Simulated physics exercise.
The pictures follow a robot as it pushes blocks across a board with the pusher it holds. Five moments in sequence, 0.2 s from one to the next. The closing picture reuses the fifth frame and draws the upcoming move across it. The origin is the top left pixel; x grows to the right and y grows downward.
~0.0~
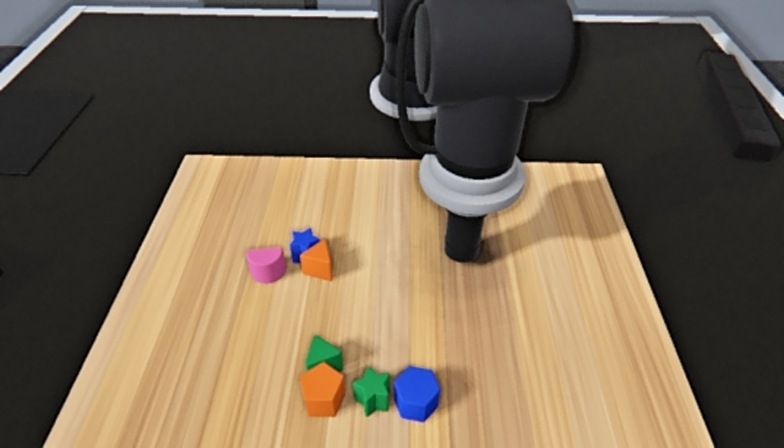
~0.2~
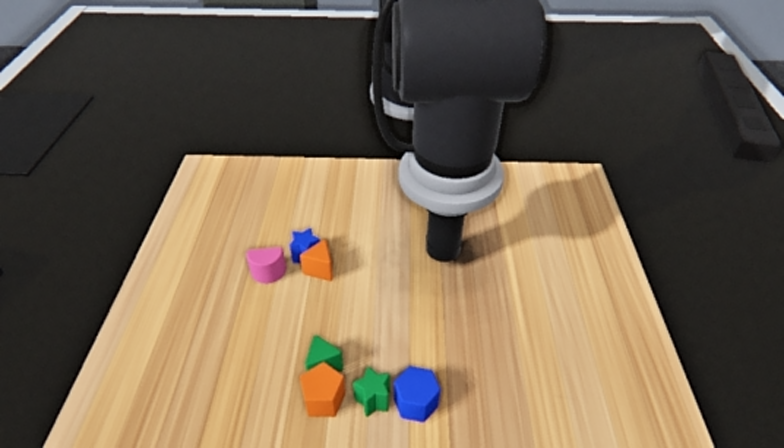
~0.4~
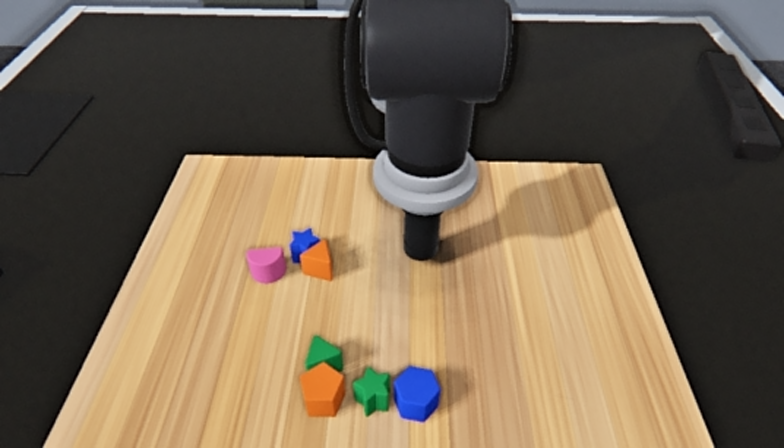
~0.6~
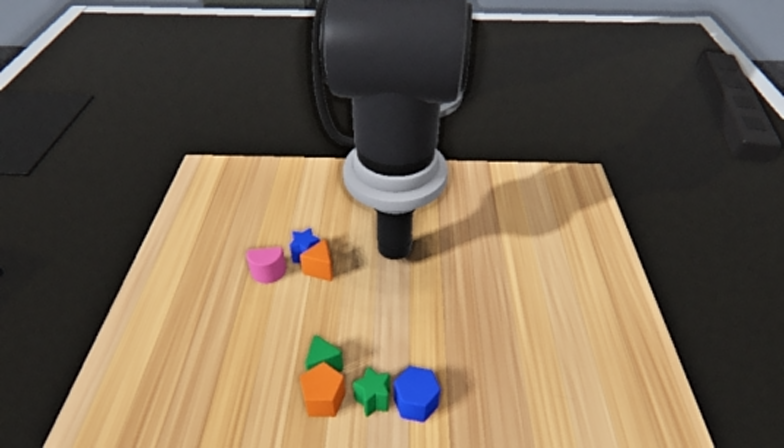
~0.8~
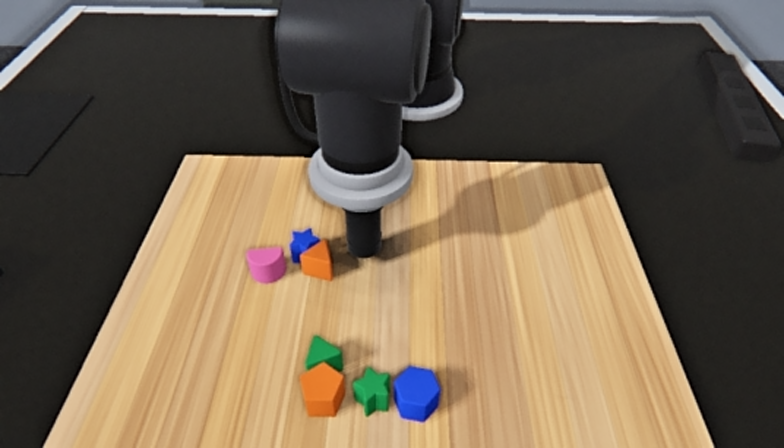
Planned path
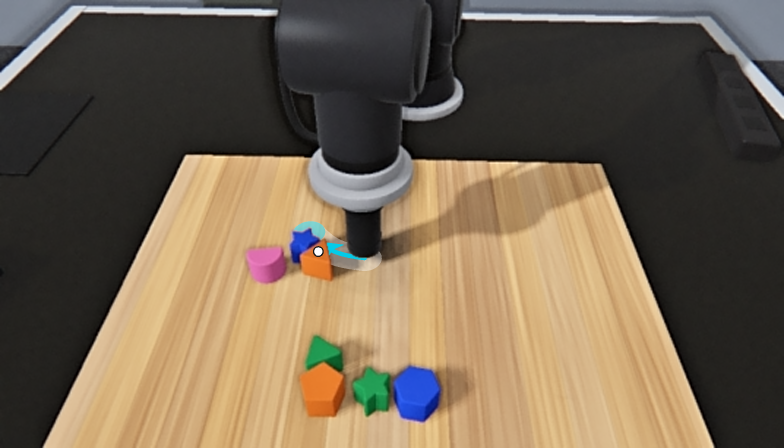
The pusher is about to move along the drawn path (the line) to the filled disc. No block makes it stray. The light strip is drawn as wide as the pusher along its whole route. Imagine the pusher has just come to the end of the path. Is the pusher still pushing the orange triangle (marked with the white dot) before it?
No, that is not what happens.
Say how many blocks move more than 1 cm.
Here I'd predict a lone block moving more than 1 cm.
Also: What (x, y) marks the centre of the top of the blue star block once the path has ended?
In the picture, it is at (285, 233).
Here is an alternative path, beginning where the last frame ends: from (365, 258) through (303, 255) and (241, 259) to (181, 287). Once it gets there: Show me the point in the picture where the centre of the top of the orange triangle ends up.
When the path ends, it will be at (298, 256).
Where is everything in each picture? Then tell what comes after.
Pusher's lower end (461, 251); pink half-round block (264, 255); blue star block (304, 238); orange triangle (318, 252), in the first frame.
Pusher (443, 250); blocks still, in the second frame.
Pusher (421, 250); blocks still, in the third frame.
Pusher (394, 248); blocks still, in the fourth frame.
Pusher (364, 247); pink half-round block (264, 255); blue star block (304, 238); orange triangle (318, 252), in the fifth frame.
Drawn move, from (365, 258) by way of (342, 254) and (323, 245) to (309, 233); the dot is on the orange triangle.
What follows on the original path. Halfway along, pusher (329, 238); blue star block (295, 236), turned 15° anticlockwise; orange triangle (314, 251), turned 30° anticlockwise.
At the end, pusher (307, 221); pink half-round block still; blue star block (285, 233), turned 65° anticlockwise; orange triangle (314, 250), turned 35° anticlockwise.
